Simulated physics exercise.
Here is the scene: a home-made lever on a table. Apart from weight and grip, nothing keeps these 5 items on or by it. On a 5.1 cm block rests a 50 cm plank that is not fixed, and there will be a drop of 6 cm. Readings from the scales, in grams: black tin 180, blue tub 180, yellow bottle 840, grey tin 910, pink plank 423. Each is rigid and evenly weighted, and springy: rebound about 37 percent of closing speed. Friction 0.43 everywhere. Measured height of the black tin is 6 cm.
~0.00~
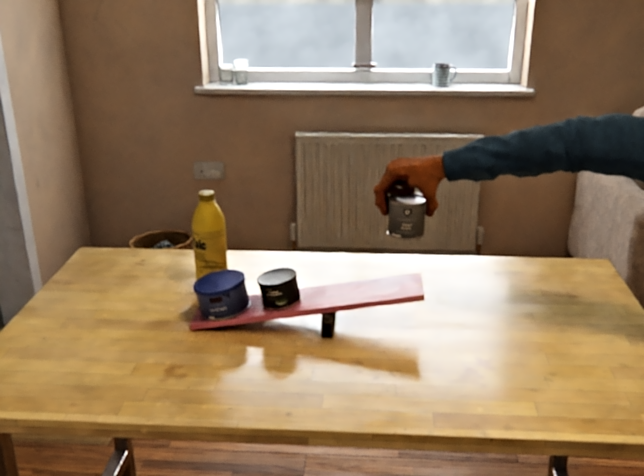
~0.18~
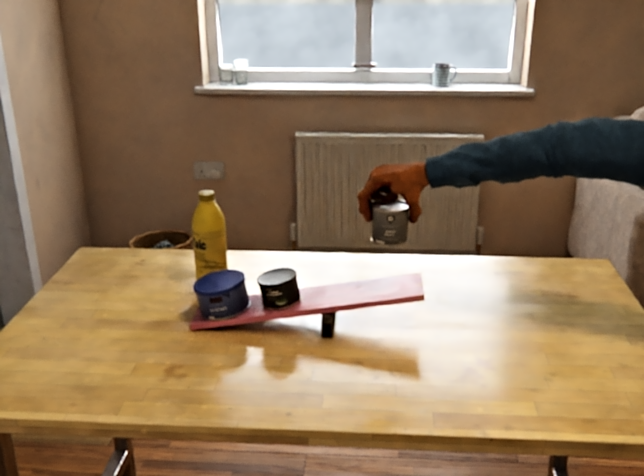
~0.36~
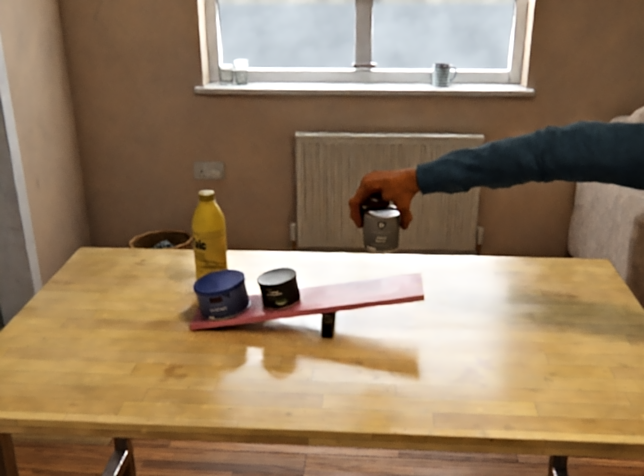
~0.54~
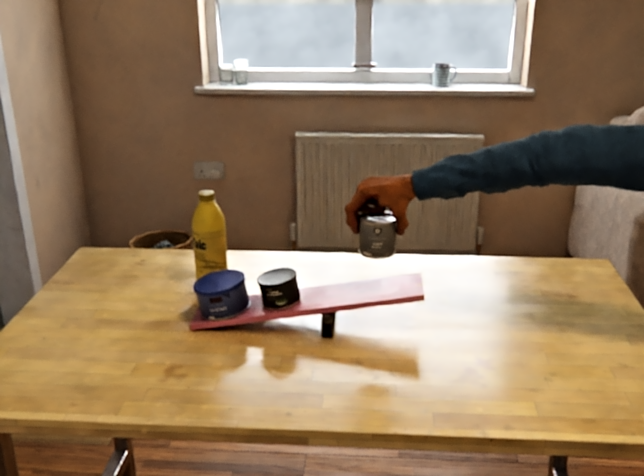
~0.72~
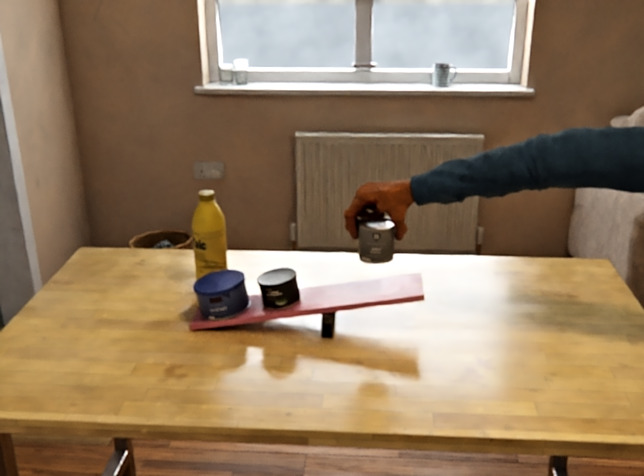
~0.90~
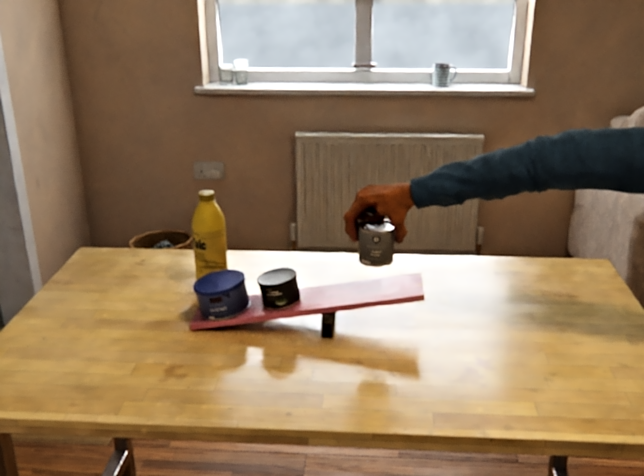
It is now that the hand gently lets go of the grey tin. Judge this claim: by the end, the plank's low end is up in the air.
True.
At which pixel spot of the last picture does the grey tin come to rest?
It settles at around (384, 293).
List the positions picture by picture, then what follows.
In the first picture, 8 cm still to go; grey tin (406, 216); black tin (280, 288).
In the second picture, 5 cm still to go; grey tin (390, 223); yellow bottle (210, 241).
In the third picture, 3 cm still to go; grey tin (381, 229); black tin (280, 288).
In the fourth picture, 2 cm still to go; grey tin (378, 235); yellow bottle (210, 241).
In the fifth picture, 1 cm still to go; grey tin (377, 240); black tin (280, 288).
The sixth picture shows held still over the plank; grey tin (376, 243); yellow bottle (210, 241).
After 1.20 s, plank at 10°, tipped the other way; grey tin 7° off upright near (368, 282); blue tub 20° off upright; black tin 20° off upright.
After 1.40 s, plank at 14°, tipped the other way; grey tin 15° off upright near (383, 292); blue tub 25° off upright; black tin 25° off upright.
In the end (2.0 s), plank at 15°, tipped the other way; not toppled but over 4 cm from the start, black tin, blue tub and grey tin; the other 2 under 4 cm from the start. At the end, from the last picture's camera, grey tin near (383, 293). The plank swings over.
